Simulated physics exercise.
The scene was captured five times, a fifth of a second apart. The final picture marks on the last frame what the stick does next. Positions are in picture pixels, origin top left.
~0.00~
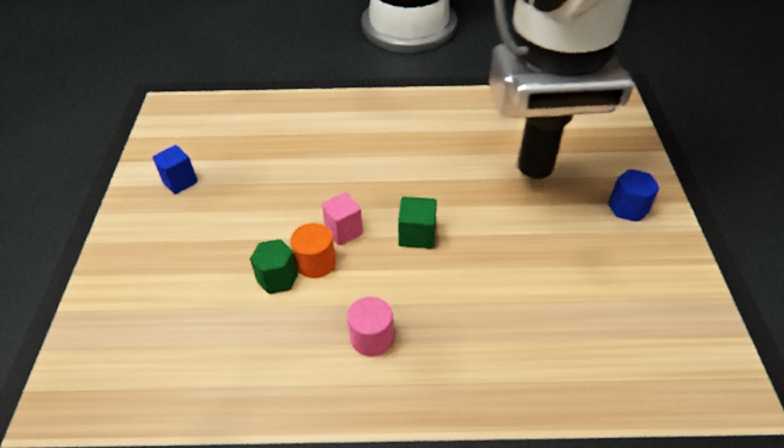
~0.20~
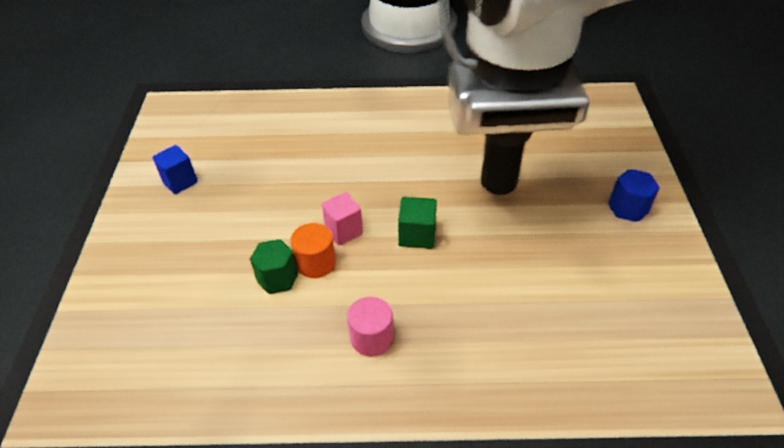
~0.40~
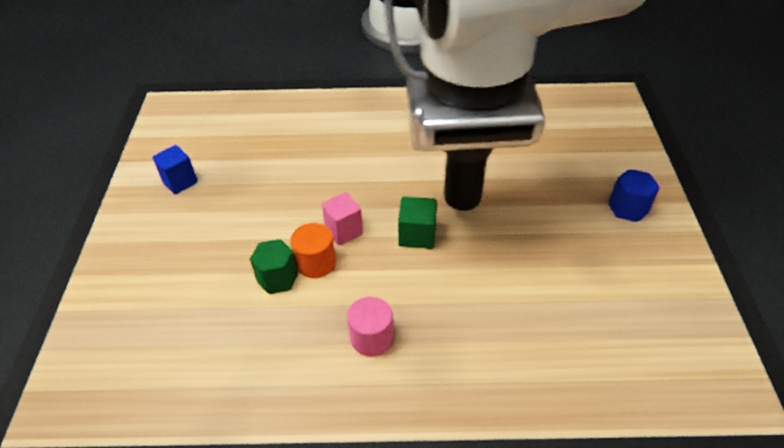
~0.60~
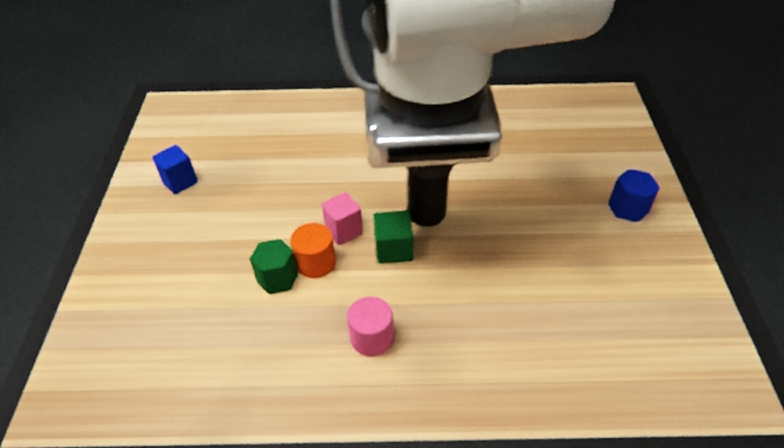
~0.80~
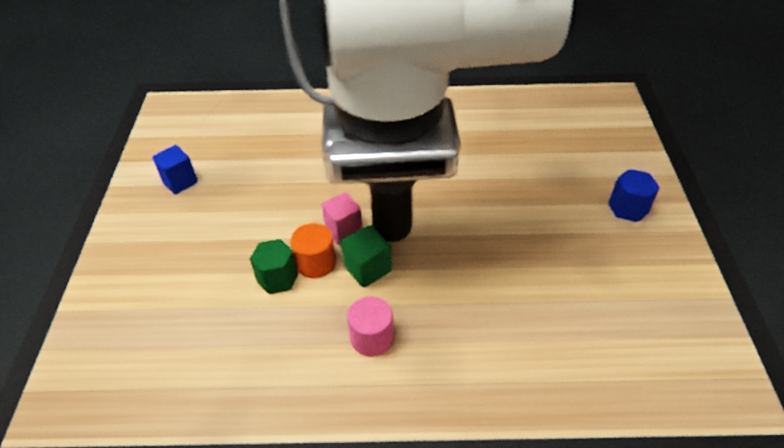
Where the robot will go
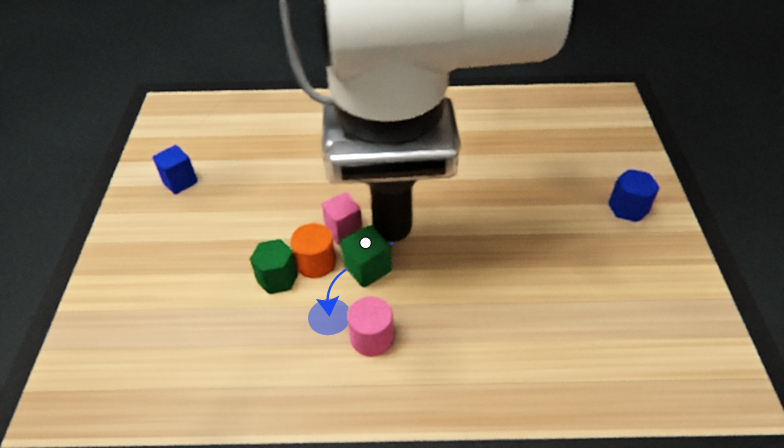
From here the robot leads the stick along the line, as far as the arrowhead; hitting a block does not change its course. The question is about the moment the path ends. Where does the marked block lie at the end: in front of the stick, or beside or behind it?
The stick still pushes it.
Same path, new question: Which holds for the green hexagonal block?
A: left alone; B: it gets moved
Option B.
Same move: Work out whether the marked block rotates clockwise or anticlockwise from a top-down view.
Anticlockwise, looking down.
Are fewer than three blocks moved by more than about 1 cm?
No, that is not what happens.
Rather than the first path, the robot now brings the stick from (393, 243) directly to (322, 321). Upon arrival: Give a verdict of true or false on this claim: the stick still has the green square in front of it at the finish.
The claim holds.
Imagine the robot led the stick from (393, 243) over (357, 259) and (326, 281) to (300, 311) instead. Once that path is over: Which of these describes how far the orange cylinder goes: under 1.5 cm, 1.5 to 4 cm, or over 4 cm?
Shift of 1.5 to 4 cm.
The line goes from (393, 243) through (361, 261) and (333, 283) to (330, 316); the dot is on the green square.
What follows on the original path. One third of the way, stick at (359, 246); green square at (341, 266), turned 35° anticlockwise.
Two thirds of the way, stick at (330, 270); green hexagonal block at (251, 257), turned 15° anticlockwise; orange cylinder at (293, 243); green square at (316, 295), turned 60° anticlockwise.
At the end, stick at (327, 303); green hexagonal block at (251, 257), turned 15° anticlockwise; orange cylinder at (293, 243); green square at (302, 326), turned 30° anticlockwise; pink cylinder unmoved.
